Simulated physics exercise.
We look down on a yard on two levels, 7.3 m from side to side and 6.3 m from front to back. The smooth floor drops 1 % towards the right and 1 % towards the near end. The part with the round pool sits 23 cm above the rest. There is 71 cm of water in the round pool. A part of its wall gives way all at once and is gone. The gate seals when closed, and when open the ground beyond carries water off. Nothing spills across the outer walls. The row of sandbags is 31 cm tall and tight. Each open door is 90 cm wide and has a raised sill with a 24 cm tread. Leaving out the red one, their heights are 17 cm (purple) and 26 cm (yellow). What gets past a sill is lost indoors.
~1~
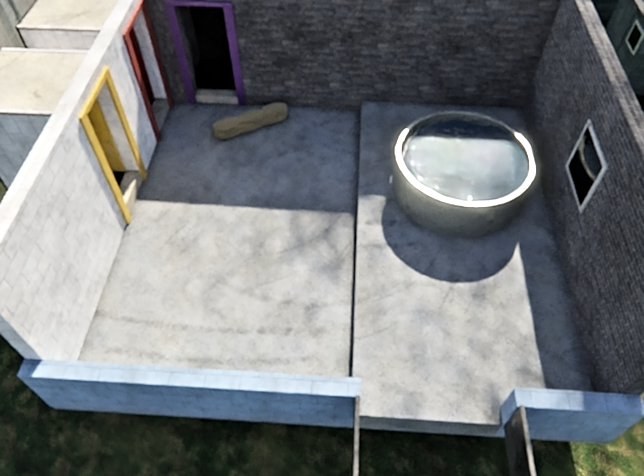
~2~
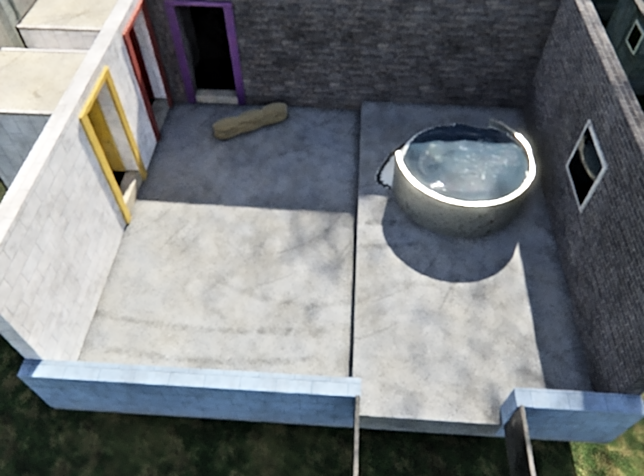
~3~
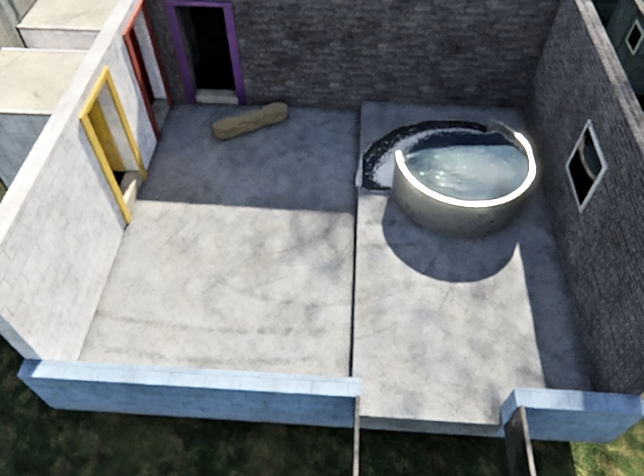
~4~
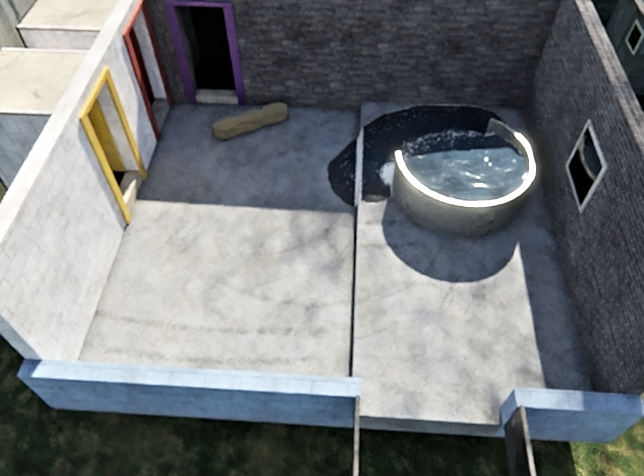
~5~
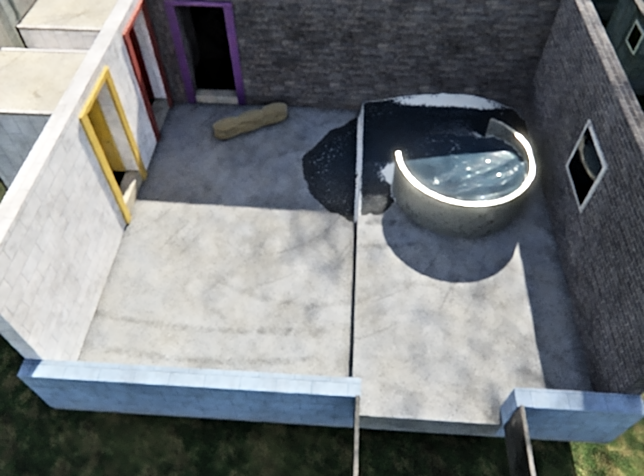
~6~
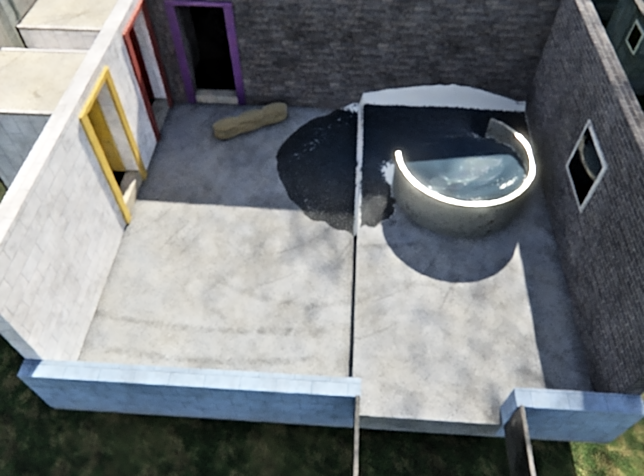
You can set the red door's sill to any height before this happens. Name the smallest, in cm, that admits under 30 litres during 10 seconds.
It would have to be roughly 14 cm high.
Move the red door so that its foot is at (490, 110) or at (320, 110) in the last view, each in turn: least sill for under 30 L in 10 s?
About 20 and 18 cm.
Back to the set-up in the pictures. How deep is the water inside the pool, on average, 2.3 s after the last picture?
Some 14 cm.
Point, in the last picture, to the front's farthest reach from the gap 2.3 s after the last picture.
At about (118, 251).
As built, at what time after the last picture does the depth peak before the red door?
Near 1.8 s.
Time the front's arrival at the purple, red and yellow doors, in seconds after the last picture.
Purple 0.7 s, red 1.2 s, yellow 1.8 s.
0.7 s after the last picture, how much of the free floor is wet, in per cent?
Some 25 per cent of it.
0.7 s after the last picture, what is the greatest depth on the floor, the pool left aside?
Up to some 40 cm.
Then, 0.7 s after the last picture water covers 25 % of the floor, deepest (40 cm) near (289, 117); it has not reached the red door.
Then, 2.3 s after the last picture water covers 40 % of the floor, deepest (30 cm) near (289, 117); 20 cm at the red door, 0 litres in over its 25 cm sill.
Then, 9.3 s after the last picture water covers 90 % of the floor, deepest (18 cm) near (323, 401); 2 cm at the red door, 0 litres in over its 25 cm sill.
At the red door as built, the water peaked near 25 cm, 1.9 s after the last picture.
With a sill of 12.5 cm, 44 litres would have come in within the 10 s; with 17 cm, 13 litres. So under 30 litres takes about 14 cm.
